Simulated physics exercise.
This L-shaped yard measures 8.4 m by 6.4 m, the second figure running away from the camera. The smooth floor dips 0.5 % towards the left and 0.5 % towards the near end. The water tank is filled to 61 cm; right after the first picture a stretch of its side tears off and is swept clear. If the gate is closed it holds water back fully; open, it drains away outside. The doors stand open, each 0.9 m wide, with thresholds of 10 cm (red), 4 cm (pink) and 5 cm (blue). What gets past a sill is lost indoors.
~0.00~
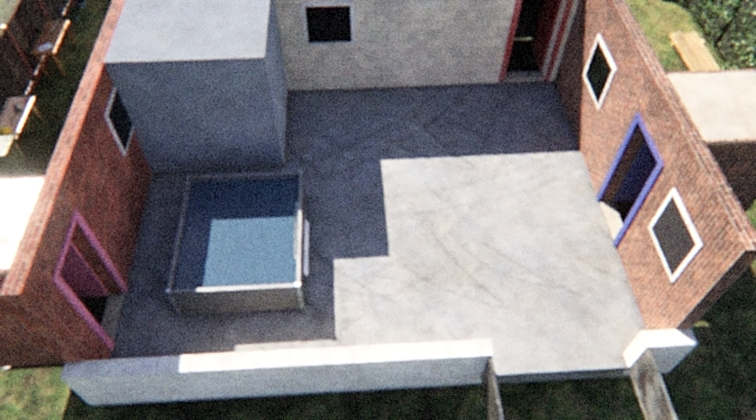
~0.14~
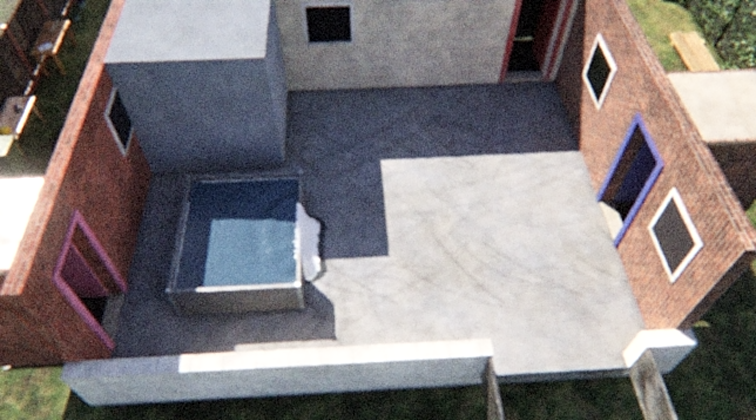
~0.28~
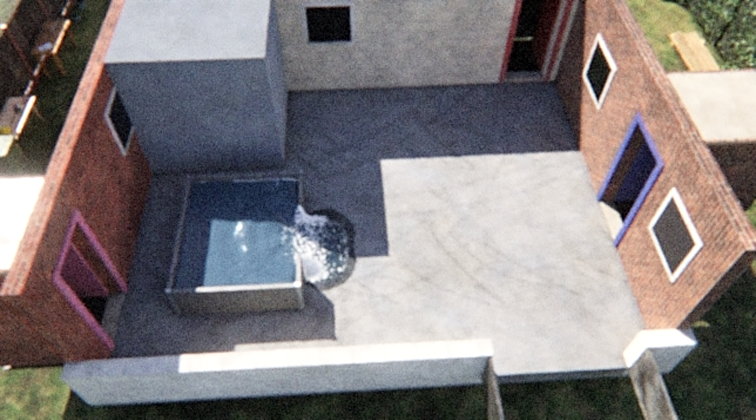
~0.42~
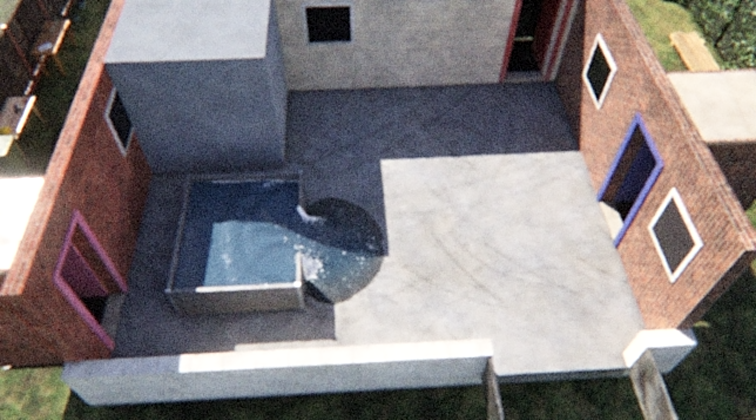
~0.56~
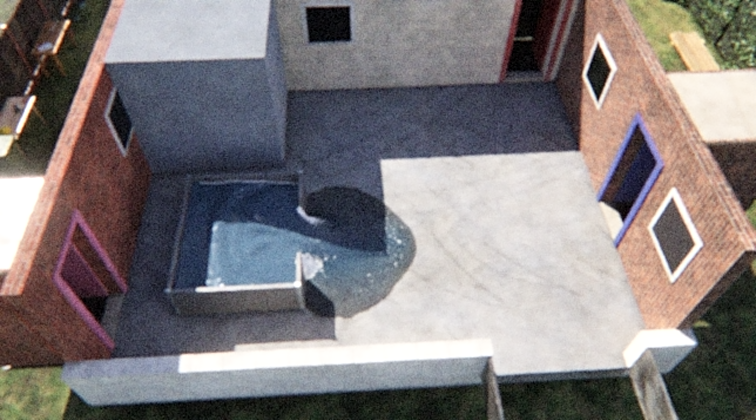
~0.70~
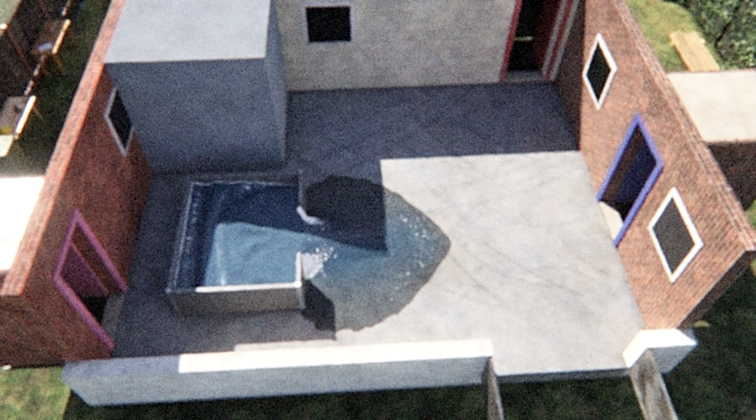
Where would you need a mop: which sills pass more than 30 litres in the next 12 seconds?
The water let in: At the red door it does not reach the limit; at the pink door it stays under the limit; at the blue door it exceeds the limit.
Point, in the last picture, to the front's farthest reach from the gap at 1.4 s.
Around (562, 222).
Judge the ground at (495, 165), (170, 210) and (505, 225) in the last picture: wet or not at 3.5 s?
In turn: Wet, dry, flooded.
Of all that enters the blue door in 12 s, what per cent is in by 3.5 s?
Some 50 per cent by then.
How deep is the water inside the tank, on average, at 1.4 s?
About 43 cm.
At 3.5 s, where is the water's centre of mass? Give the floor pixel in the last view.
Around (379, 238).
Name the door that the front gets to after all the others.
Last comes the pink one.
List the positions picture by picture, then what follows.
The water tank at (241, 230) is whole and still, 61 cm deep, in the first picture.
Water pours out at (300, 240) and has run 0.6 m, to (312, 278); deepest outside 31 cm, 61 cm at the water tank's back, in the second picture.
Water pours out at (301, 242) and has run 0.9 m, to (340, 279); deepest outside 34 cm, 61 cm at the water tank's back, in the third picture.
Water pours out at (301, 242) and has run 1.4 m, to (378, 259); deepest outside 34 cm, 61 cm at the water tank's back, in the fourth picture.
The front is at (412, 249), 1.9 m from the gap at (301, 242); 3.4 m2 of floor is under water; 60 cm left at the back of the water tank, in the fifth picture.
Water pours out at (301, 242) and has run 2.5 m, to (445, 245); deepest outside 39 cm, 53 cm at the water tank's back, in the sixth picture.
After 1.4 s water covers 30 % of the floor and is deepest (34 cm) near (312, 251); red door not reached, pink door not reached, blue door not reached.
After 2.2 s water covers 50 % of the floor and is deepest (26 cm) near (312, 251); red door not reached, pink door not reached, blue door 10 cm at the sill, 6 L in.
After 3.5 s water covers 65 % of the floor and is deepest (21 cm) near (312, 251); red door 3 cm at the sill, 0 L in, pink door not reached, blue door 15 cm at the sill, 70 L in.
After 7.0 s water covers 65 % of the floor and is deepest (11 cm) near (312, 251); red door 6 cm at the sill, 9 L in, pink door not reached, blue door 8 cm at the sill, 133 L in.
After 12.0 s water covers 85 % of the floor and is deepest (8 cm) near (288, 105); red door 3 cm at the sill, 9 L in, pink door 1 cm at the sill, 0 L in, blue door 3 cm at the sill, 140 L in.
